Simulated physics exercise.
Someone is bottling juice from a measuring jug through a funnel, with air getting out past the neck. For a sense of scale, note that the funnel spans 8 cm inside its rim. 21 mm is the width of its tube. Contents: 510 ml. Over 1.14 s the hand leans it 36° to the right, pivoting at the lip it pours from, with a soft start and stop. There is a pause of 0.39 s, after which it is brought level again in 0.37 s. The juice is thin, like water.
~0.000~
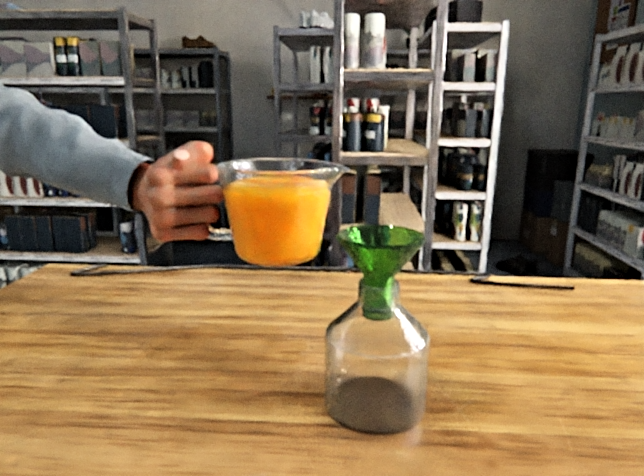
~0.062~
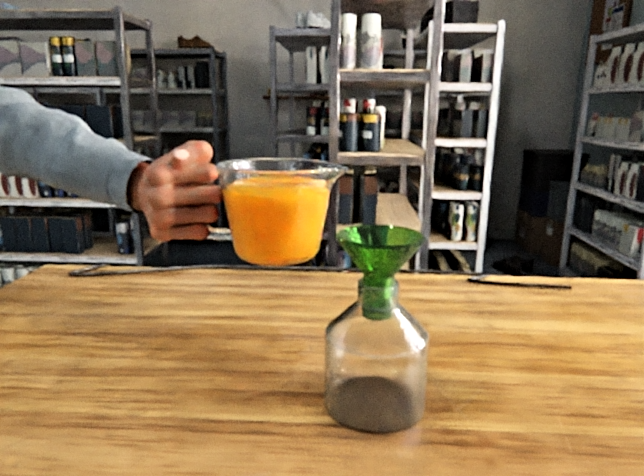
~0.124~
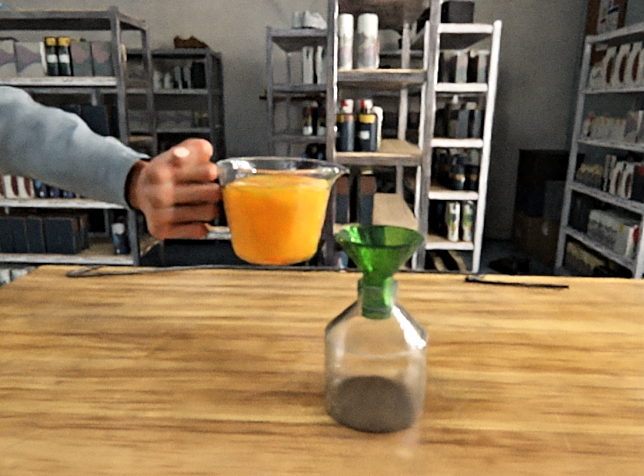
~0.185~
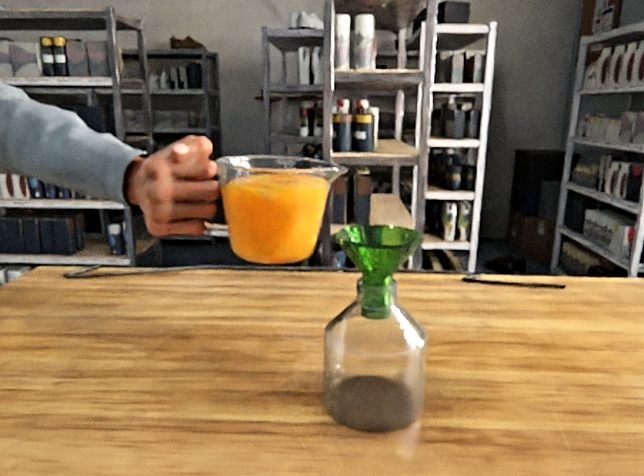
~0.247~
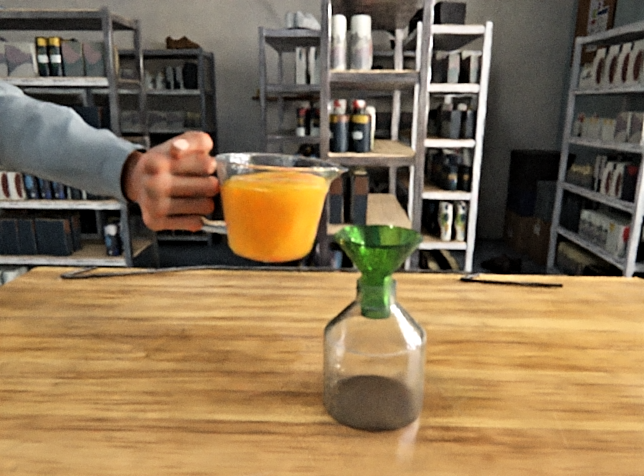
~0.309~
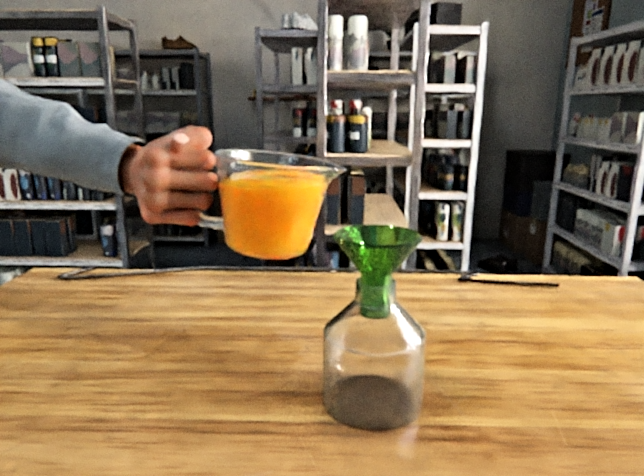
The clip shows a hand holding a clear jug of orange juice above a wooden table, beside a glass bottle with a green funnel in its neck; the jug starts nearly level, then leans slightly to the right.
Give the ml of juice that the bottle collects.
About 140 ml gets through.
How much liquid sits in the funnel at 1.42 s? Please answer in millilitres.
About 30 ml is in the funnel.
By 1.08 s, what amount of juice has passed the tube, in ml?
Estimate: Some 30 ml.
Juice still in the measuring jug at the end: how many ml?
Some 370 ml are still held at that time.
After 0.75 s the tilt is 27° and 0 ml has passed the tube, 0 ml is in the funnel, 500 ml in the measuring jug and 0 ml has missed.
After 1.08 s the tilt is 36° and 25 ml has passed the tube, 20 ml is in the funnel, 440 ml in the measuring jug and 0 ml has missed.
After 1.42 s the tilt is 36° and 80 ml has passed the tube, 30 ml is in the funnel, 385 ml in the measuring jug and 5 ml has missed.
After 1.79 s the tilt is 7° and 135 ml has passed the tube, 5 ml is in the funnel, 365 ml in the measuring jug and 5 ml has missed.
In the end 140 ml has passed the tube, 0 ml is in the funnel, 365 ml in the measuring jug and 5 ml has missed.
